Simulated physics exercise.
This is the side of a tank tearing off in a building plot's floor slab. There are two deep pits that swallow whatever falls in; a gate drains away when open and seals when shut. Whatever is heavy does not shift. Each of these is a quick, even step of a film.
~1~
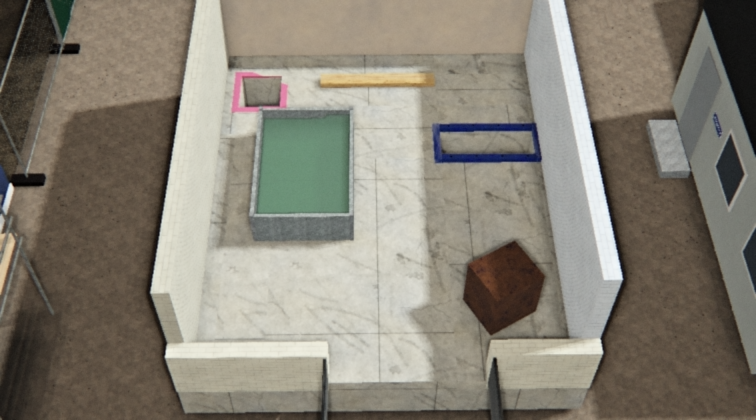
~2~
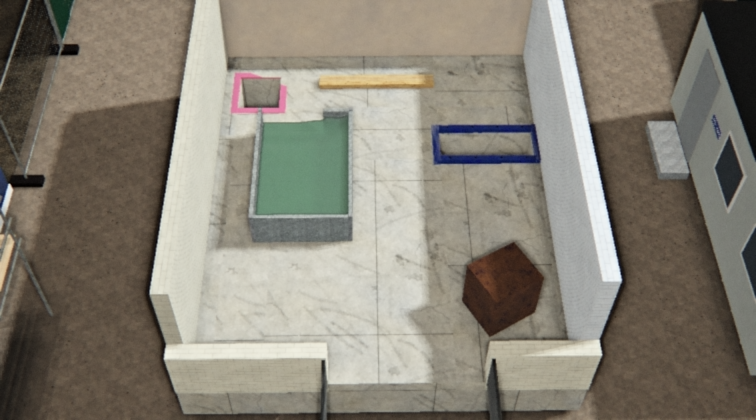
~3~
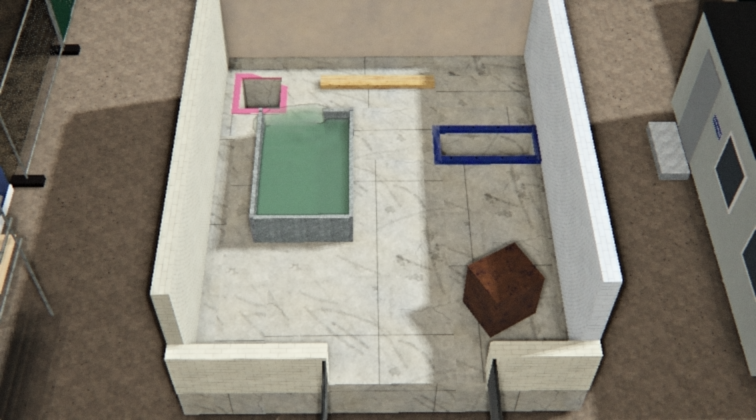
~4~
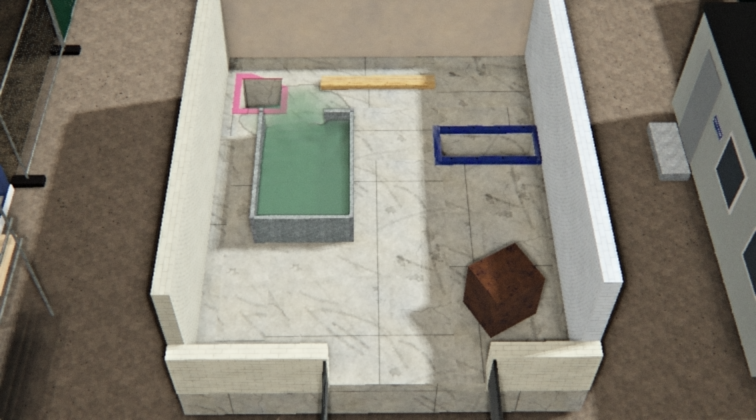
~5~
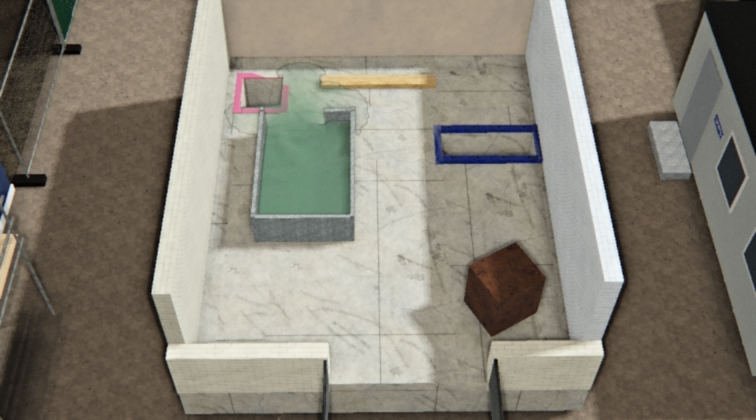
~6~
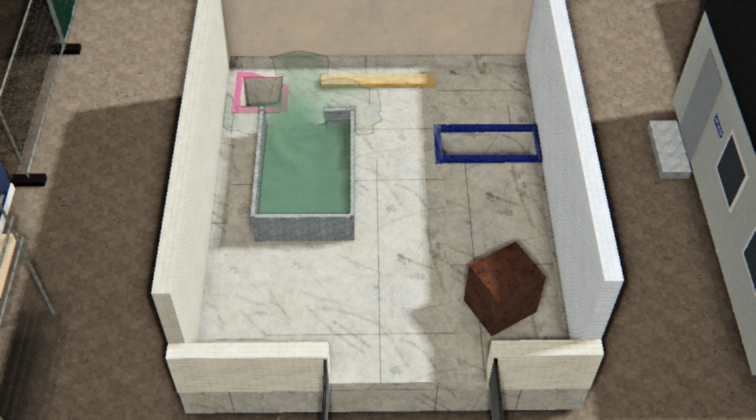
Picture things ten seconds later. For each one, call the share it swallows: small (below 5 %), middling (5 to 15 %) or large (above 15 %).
Calls: Gate - small; blue pit - small; pink pit - large.
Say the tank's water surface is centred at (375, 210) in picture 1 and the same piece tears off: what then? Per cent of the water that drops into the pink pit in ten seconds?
I'd put the pink pit at 40 % of the whole.
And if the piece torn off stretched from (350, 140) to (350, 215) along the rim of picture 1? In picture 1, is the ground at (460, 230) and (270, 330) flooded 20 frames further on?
First point: Inundated; second point: Unwetted.
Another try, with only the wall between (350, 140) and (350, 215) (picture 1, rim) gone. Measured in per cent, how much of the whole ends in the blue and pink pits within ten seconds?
I'd say the blue pit gets around 8 percent and the pink pit around 2 percent.
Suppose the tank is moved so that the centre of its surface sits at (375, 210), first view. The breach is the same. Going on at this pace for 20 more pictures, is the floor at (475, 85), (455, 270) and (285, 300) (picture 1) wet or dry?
In turn: Flooded, no water, clear.
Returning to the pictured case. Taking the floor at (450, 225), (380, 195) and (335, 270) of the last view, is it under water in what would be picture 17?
In that order, the three spots are high and dry, high and dry and high and dry.
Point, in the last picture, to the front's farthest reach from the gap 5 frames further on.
Farthest reach: (433, 94).
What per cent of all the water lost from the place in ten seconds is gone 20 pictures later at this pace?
Roughly 55 percent of it.
A moment on, water covers 15 % of the floor; the gate 0 %, the blue pit 0 %, the pink pit 8 %.
Next, water covers 20 % of the floor; the gate 0 %, the blue pit 0 %, the pink pit 17 %.
Then, water covers 30 % of the floor; the gate 0 %, the blue pit 0 %, the pink pit 29 %.
Later, water covers 35 % of the floor; the gate 0 %, the blue pit 1 %, the pink pit 41 %.
In the end, water covers 50 % of the floor; the gate 0 %, the blue pit 1 %, the pink pit 50 %.
